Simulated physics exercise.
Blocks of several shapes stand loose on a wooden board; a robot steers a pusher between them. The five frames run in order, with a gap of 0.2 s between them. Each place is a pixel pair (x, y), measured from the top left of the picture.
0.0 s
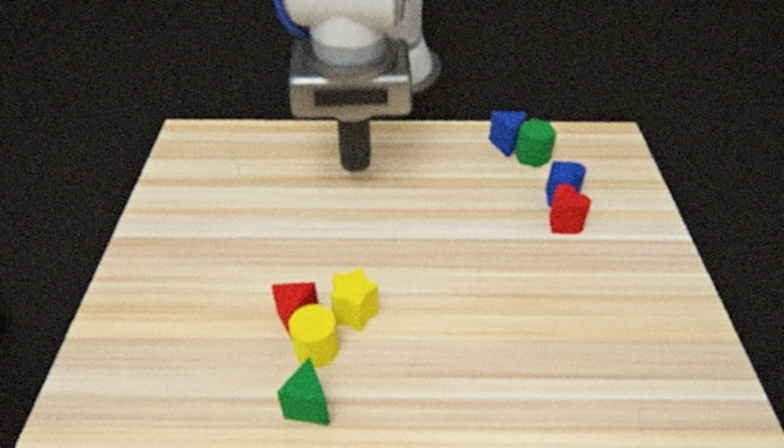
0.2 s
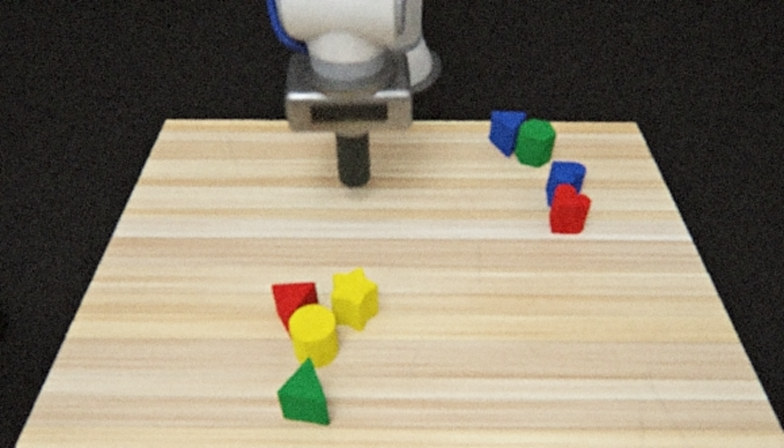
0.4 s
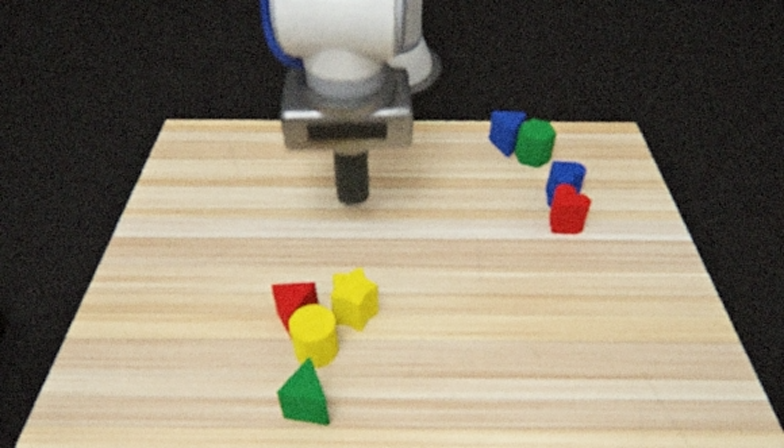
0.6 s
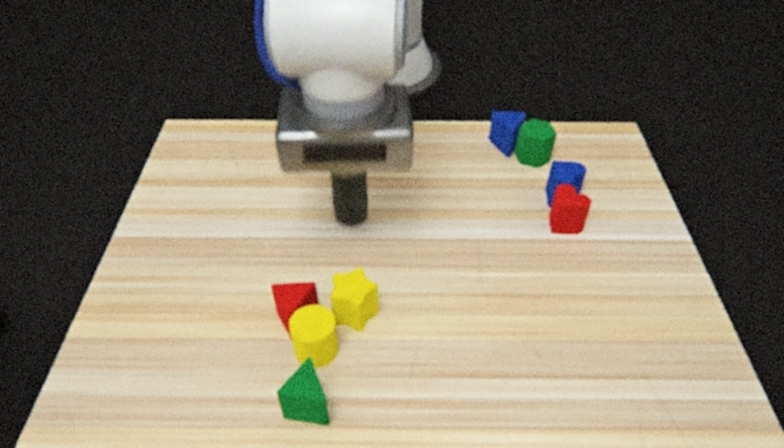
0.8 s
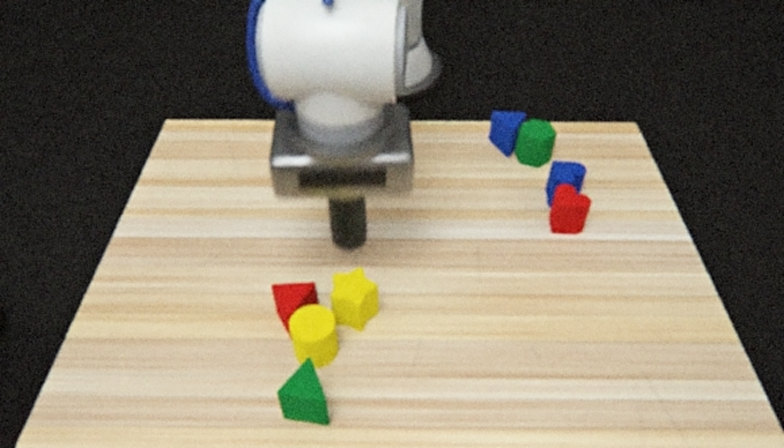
A robot arm with a dark pusher moved steadily forward over a wooden board, away from the far edge and toward the viewer, while the red, yellow, green and blue blocks all stayed still.
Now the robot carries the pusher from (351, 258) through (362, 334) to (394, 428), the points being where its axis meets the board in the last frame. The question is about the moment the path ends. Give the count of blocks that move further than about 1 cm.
That makes 1 block.
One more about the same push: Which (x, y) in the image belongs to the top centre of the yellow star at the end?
Its top middle: (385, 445).
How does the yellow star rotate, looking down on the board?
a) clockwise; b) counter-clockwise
Correct choice: A.
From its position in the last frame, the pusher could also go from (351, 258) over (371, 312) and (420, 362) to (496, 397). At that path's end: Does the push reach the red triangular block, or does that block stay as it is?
It is still on its spot.
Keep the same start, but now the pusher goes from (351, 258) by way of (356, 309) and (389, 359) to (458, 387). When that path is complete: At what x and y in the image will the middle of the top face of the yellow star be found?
Final place: (378, 368).
On the path given first. One third of the way, pusher (355, 289); yellow circular block (310, 326); yellow star (357, 310).
Two thirds of the way, pusher (370, 346); yellow circular block (310, 327); yellow star (371, 373), turned 15° clockwise.
At the end, pusher (394, 411); red triangular block in place; yellow circular block (310, 327); yellow star (385, 445), turned 30° clockwise.
